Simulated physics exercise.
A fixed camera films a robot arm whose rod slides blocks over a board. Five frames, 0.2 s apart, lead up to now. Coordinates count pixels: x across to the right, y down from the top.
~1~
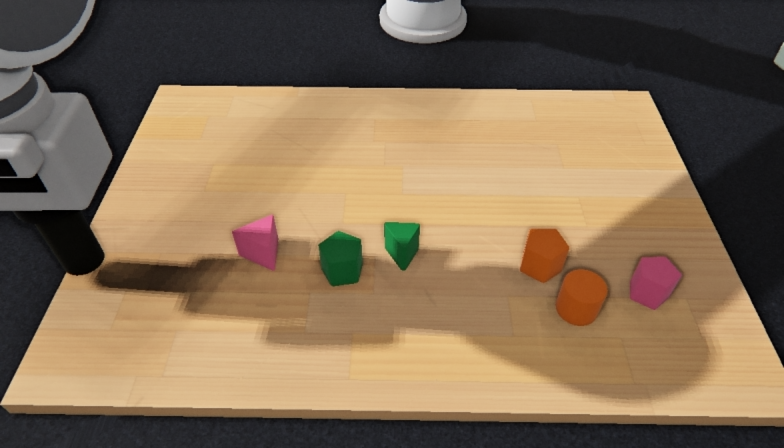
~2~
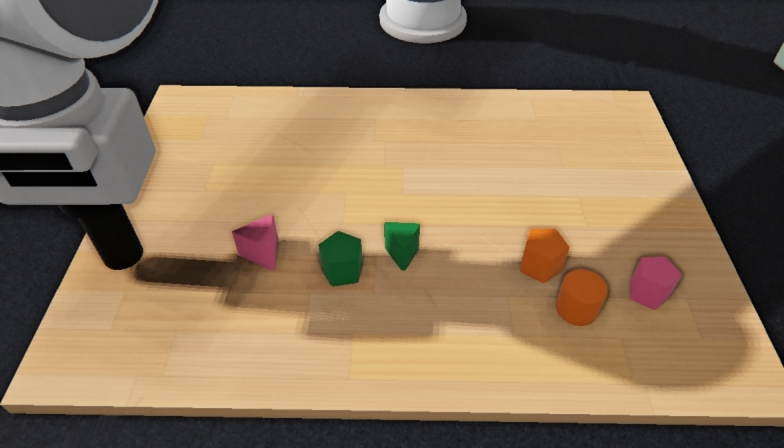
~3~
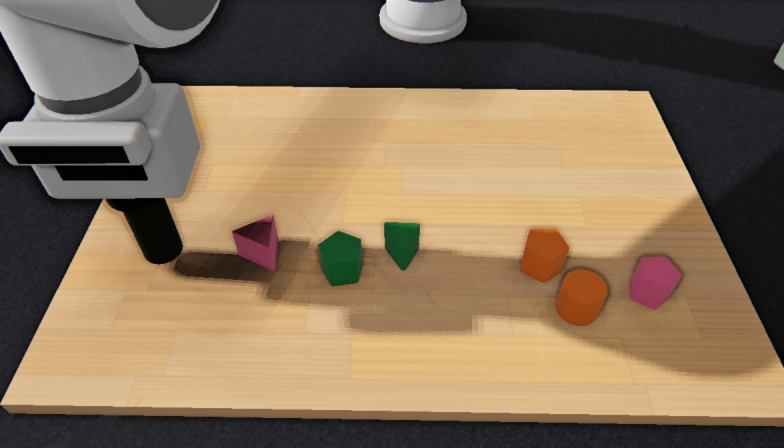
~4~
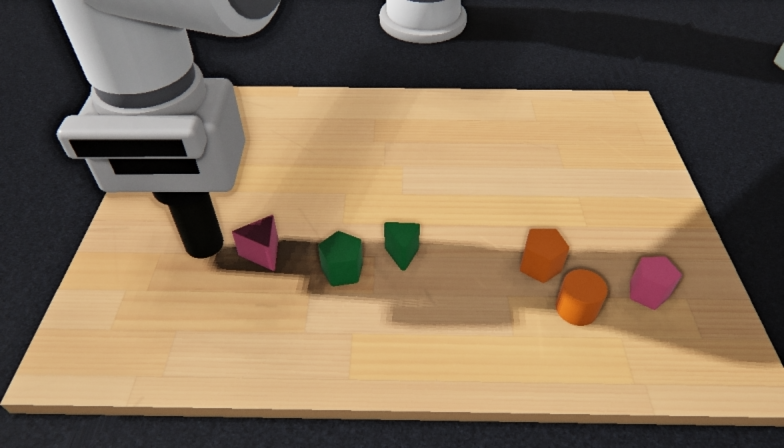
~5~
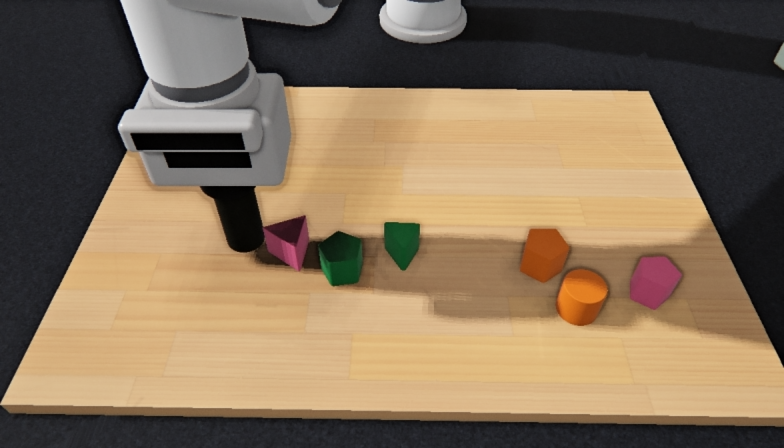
A grey robot arm with a black rod moves steadily rightward from the left edge of a wooden board, while the scattered pink, green and orange blocks stay still. The rod then meets the pink three-sided block and pushes it a short way right, close to the unmoved green pentagon.
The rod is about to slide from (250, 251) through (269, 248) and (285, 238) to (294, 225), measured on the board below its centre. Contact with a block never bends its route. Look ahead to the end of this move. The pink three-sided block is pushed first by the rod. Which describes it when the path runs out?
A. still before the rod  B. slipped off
I choose B.
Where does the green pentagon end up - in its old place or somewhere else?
Well, the green pentagon holds its place.
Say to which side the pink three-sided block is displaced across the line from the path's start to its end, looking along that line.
Picture yourself facing from the start of the path to its end: The pink three-sided block moves off to your right.
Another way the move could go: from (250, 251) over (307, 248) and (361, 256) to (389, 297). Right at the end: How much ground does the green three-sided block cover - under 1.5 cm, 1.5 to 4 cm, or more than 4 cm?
The answer will be the middling band, 1.5 to 4 cm.
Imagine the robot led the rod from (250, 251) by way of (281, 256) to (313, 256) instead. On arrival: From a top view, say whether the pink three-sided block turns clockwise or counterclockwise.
Short answer: Clockwise.
On the path given first. Halfway along, rod at (275, 231); pink three-sided block at (312, 230), turned 30° clockwise.
At the end, rod at (291, 213); pink three-sided block at (315, 228), turned 50° clockwise; green pentagon still.
